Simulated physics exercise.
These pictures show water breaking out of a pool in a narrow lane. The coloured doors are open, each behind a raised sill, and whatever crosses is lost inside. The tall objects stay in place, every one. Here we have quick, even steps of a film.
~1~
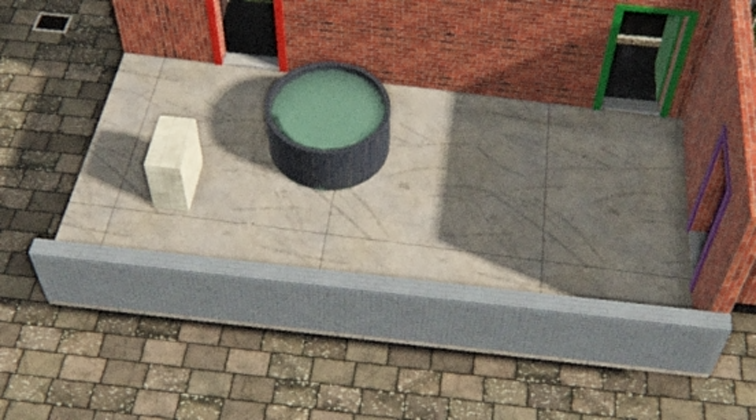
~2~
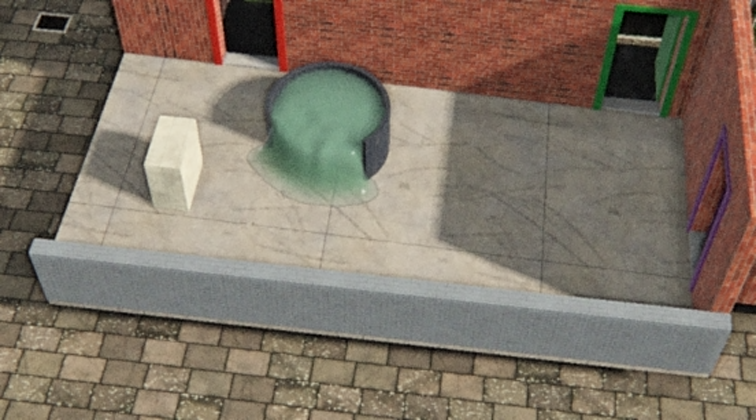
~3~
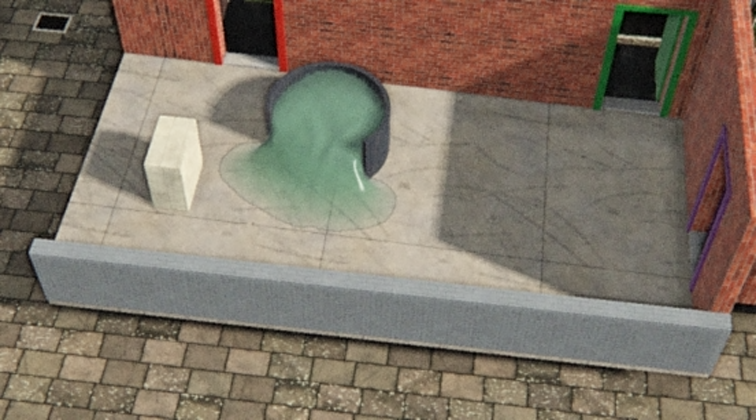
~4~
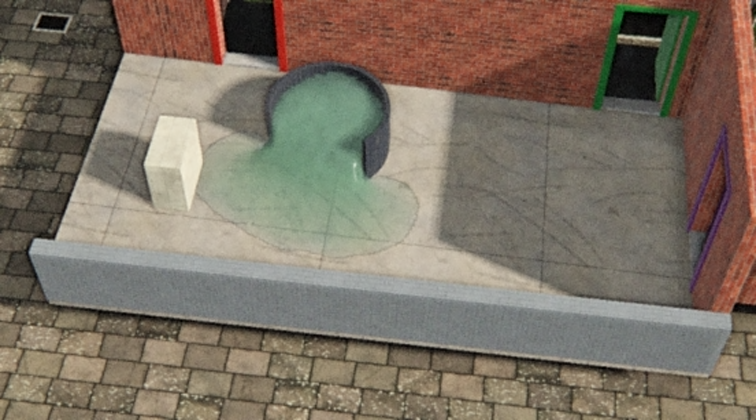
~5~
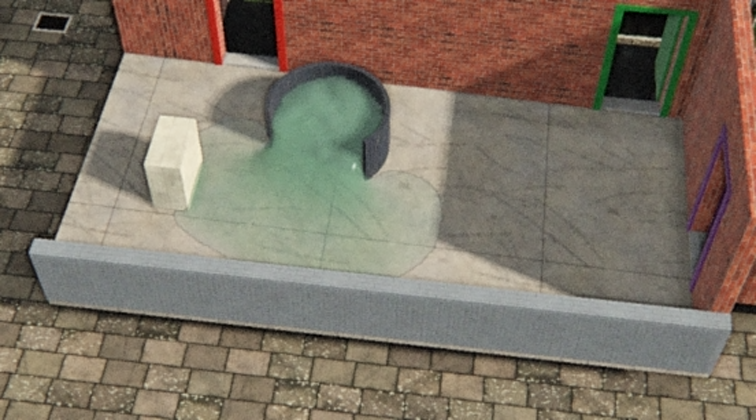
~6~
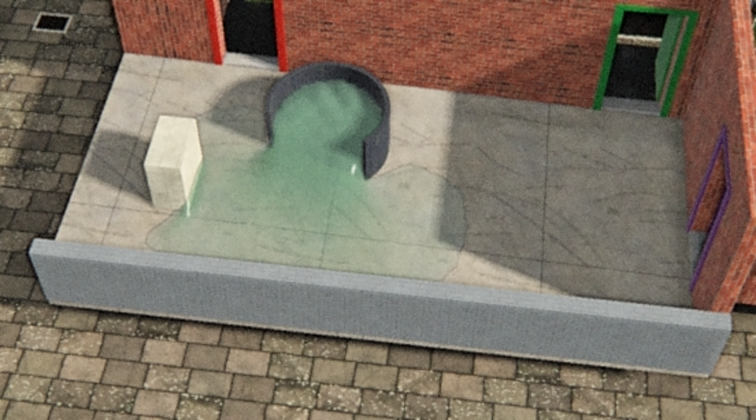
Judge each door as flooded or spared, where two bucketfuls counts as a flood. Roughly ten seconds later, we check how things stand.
The red door is spared, the purple door is flooded, the green door is flooded.
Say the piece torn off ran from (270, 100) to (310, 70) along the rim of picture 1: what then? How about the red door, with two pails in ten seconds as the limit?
In brief, the red door exceeds the mark.
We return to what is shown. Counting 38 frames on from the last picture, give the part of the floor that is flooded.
Around 70 in a hundred.
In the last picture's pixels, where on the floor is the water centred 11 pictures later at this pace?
Near pixel (308, 234).
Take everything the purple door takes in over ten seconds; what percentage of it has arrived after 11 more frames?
Roughly 0 percent.
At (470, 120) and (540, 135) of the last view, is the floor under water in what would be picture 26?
The first spot is bone-dry and the second bone-dry.
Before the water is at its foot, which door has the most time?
Result: The one in green.
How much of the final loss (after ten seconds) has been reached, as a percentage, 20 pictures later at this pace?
Some 45 per cent.
A moment on, water covers 30 % of the floor; the red door not reached, the purple door not reached, the green door not reached.
Next, water covers 40 % of the floor; the red door not reached, the purple door not reached, the green door not reached.
Then, water covers 55 % of the floor; the red door wet at the sill, nothing in, the purple door under two buckets in, the green door not reached.
Later, water covers 70 % of the floor; the red door wet at the sill, nothing in, the purple door over two buckets in, the green door under two buckets in.
In the end, water covers 60 % of the floor; the red door wet at the sill, nothing in, the purple door far over two buckets in, the green door over two buckets in.
